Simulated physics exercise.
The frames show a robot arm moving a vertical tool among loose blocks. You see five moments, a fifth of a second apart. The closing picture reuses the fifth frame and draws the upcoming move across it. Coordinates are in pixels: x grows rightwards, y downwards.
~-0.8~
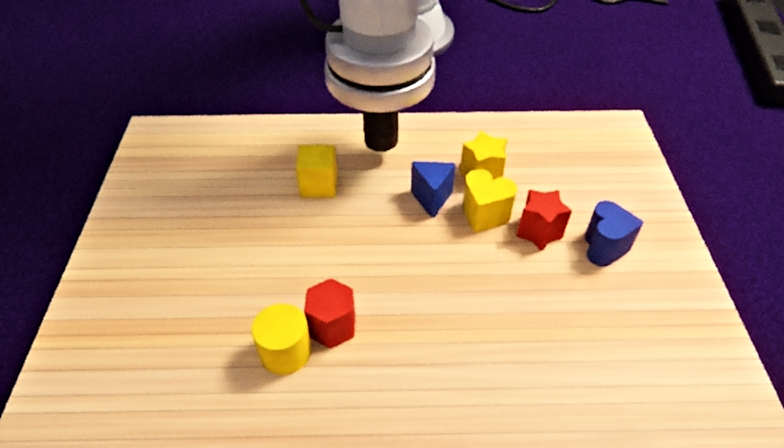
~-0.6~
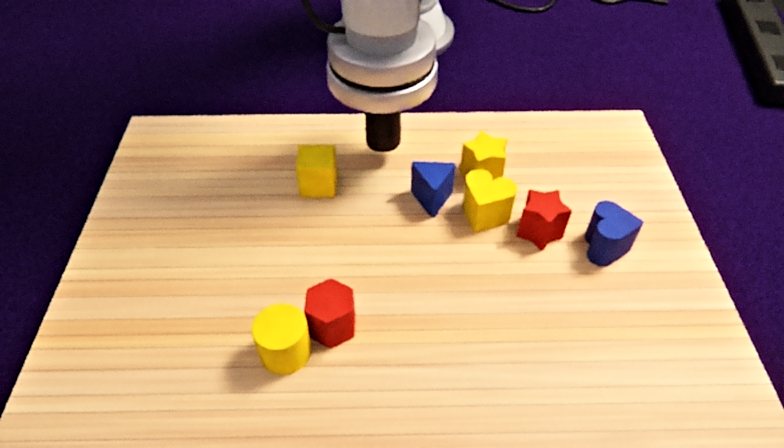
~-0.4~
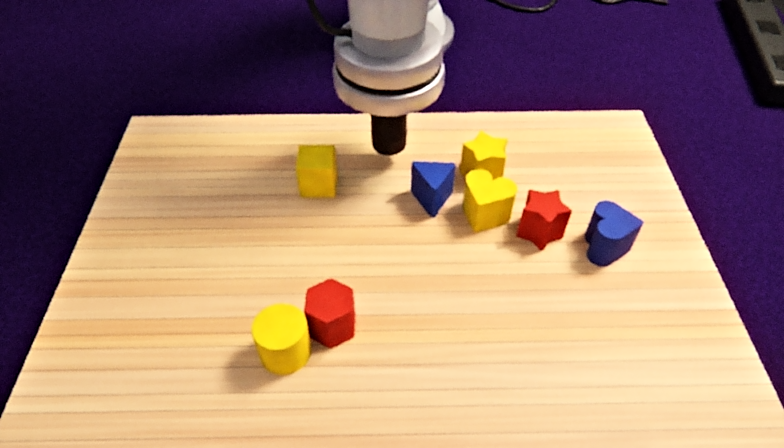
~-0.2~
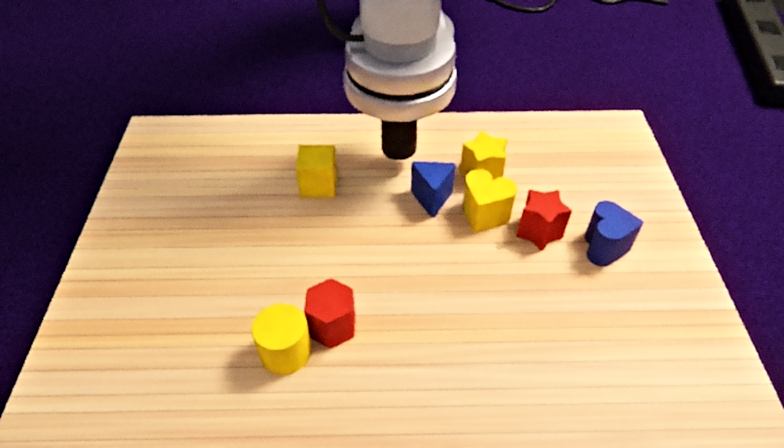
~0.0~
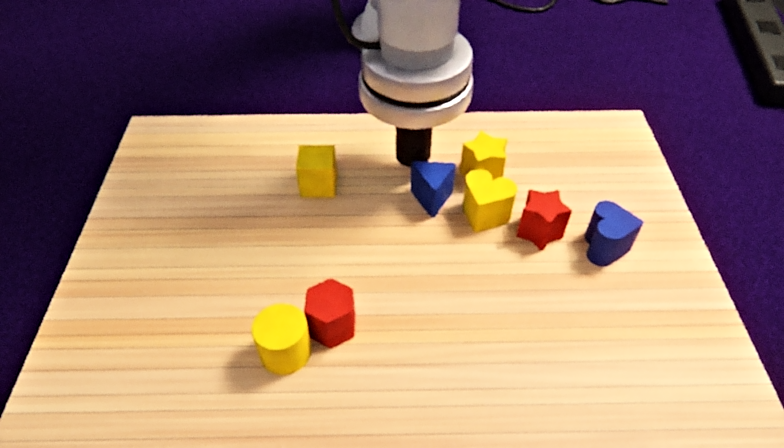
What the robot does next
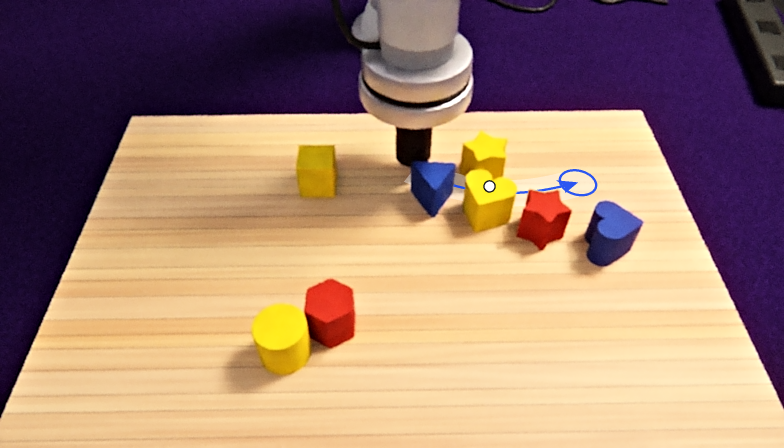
The clip shows a robot arm with a dark vertical tool above a wooden board of loose red, yellow and blue blocks; the tool moves slightly right, nearing the blue triangular block, while the blocks stay still.
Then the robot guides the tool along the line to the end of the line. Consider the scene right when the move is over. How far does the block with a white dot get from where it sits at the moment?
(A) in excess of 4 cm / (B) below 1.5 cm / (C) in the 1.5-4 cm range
The answer is C.
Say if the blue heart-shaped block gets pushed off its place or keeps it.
The block you're asking about stays where it is.
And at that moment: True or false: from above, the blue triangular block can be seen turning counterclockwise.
The statement is incorrect.
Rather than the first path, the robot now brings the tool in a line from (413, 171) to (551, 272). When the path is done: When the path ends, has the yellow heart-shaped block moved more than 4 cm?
Yes, I think so.
Path on the board, from (413, 171) via (466, 188) and (524, 192), ending at (578, 182); the dot is on the yellow heart-shaped block.
The first path, step by step. One third of the way, tool at (469, 174); blue triangular block at (441, 176), turned 20° clockwise; yellow star block at (496, 145); yellow heart-shaped block at (493, 189).
Two thirds of the way, tool at (529, 177); blue triangular block at (441, 176), turned 20° clockwise; yellow star block at (521, 140), turned 70° anticlockwise; yellow heart-shaped block at (505, 196), turned 30° clockwise; red star block at (548, 206).
At the end, tool at (583, 168); blue triangular block at (441, 176), turned 20° clockwise; yellow star block at (523, 140), turned 85° anticlockwise; yellow heart-shaped block at (505, 196), turned 30° clockwise; red star block at (548, 206); blue heart-shaped block in place.
